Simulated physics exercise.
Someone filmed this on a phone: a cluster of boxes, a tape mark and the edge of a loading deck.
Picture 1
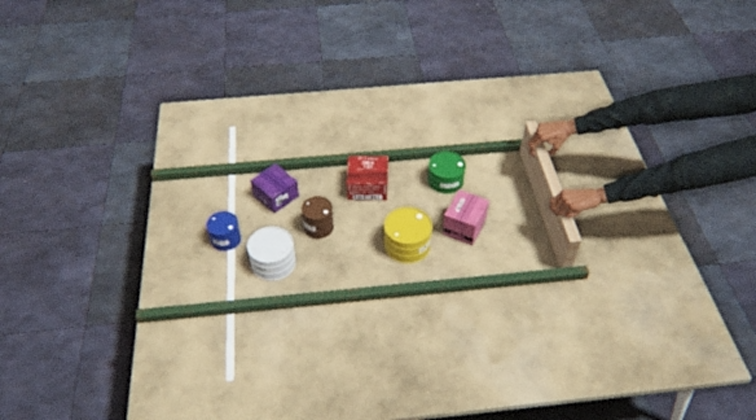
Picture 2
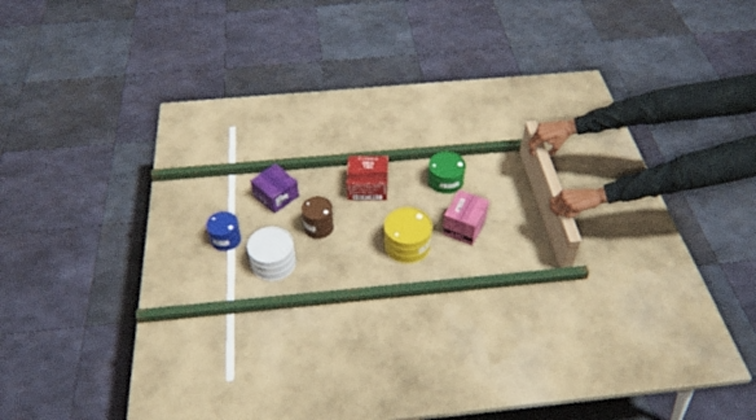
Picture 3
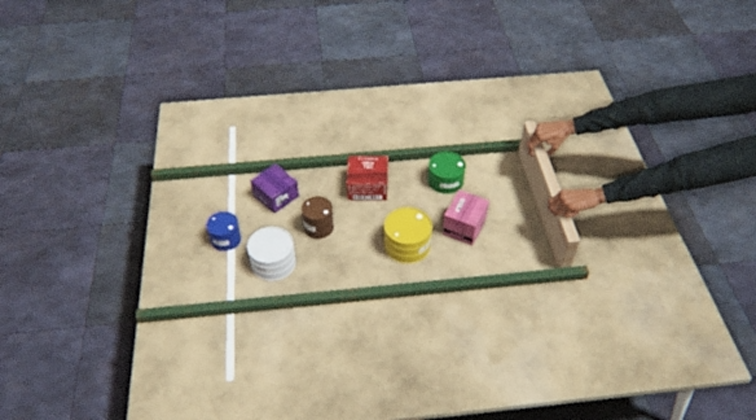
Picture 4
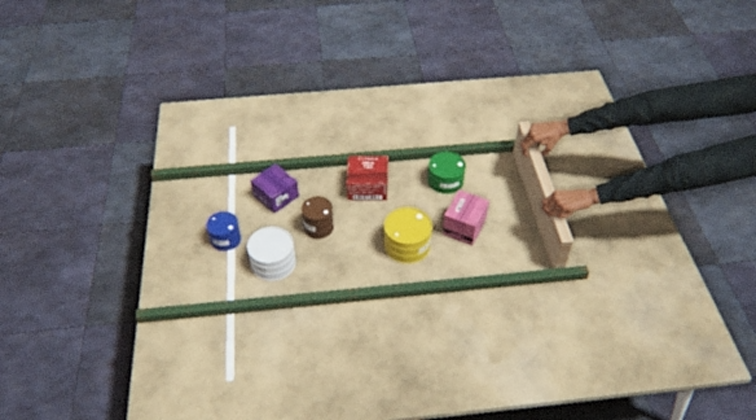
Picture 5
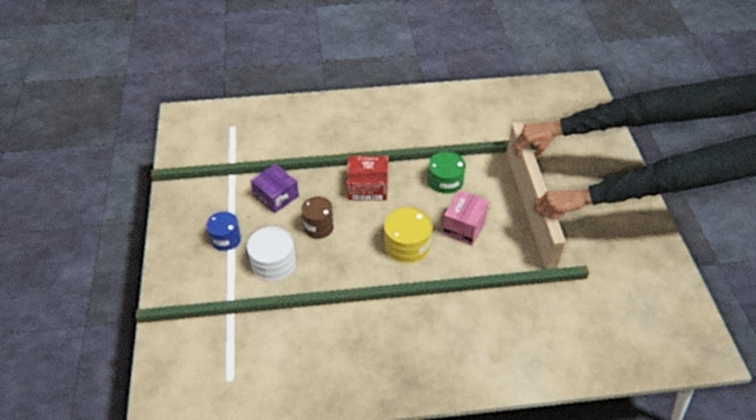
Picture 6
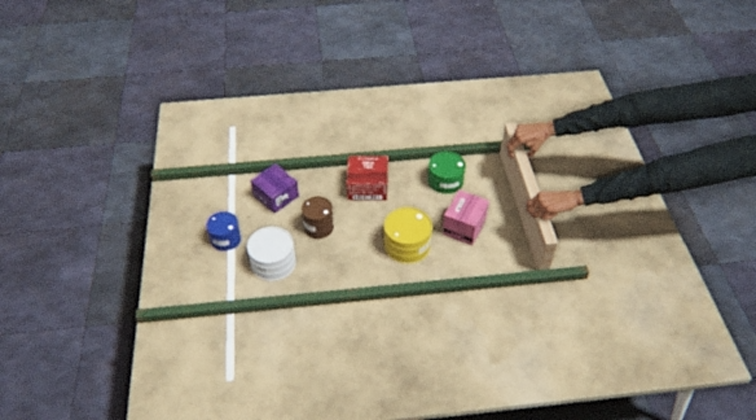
On a pale tabletop between two green rails, colored canisters and boxes sit still near a white line, while two hands at the right hold a wooden plank upright and slide it slightly left without touching them.
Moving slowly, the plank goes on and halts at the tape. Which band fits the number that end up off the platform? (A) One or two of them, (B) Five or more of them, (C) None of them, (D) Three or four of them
(A) One or two of them.
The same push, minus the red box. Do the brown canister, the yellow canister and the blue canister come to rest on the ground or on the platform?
Well, the brown canister hangs in there, the yellow canister hangs in there, and the blue canister hangs in there.
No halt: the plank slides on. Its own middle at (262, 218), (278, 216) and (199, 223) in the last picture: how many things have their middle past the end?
By position: 0 / 0 / 4.
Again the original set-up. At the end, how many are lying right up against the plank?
It adds up to 3.
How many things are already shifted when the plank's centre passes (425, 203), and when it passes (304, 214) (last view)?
Tally: 4; 7.
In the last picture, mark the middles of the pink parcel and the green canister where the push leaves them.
The one named first is at (213, 246), the next at (212, 194).
A little later, none off yet; blue canister at rest near (224, 231); white canister at rest near (272, 254); purple parcel at rest near (275, 188).
When it is over, the number that fall off is one or two; down, purple parcel and white canister.
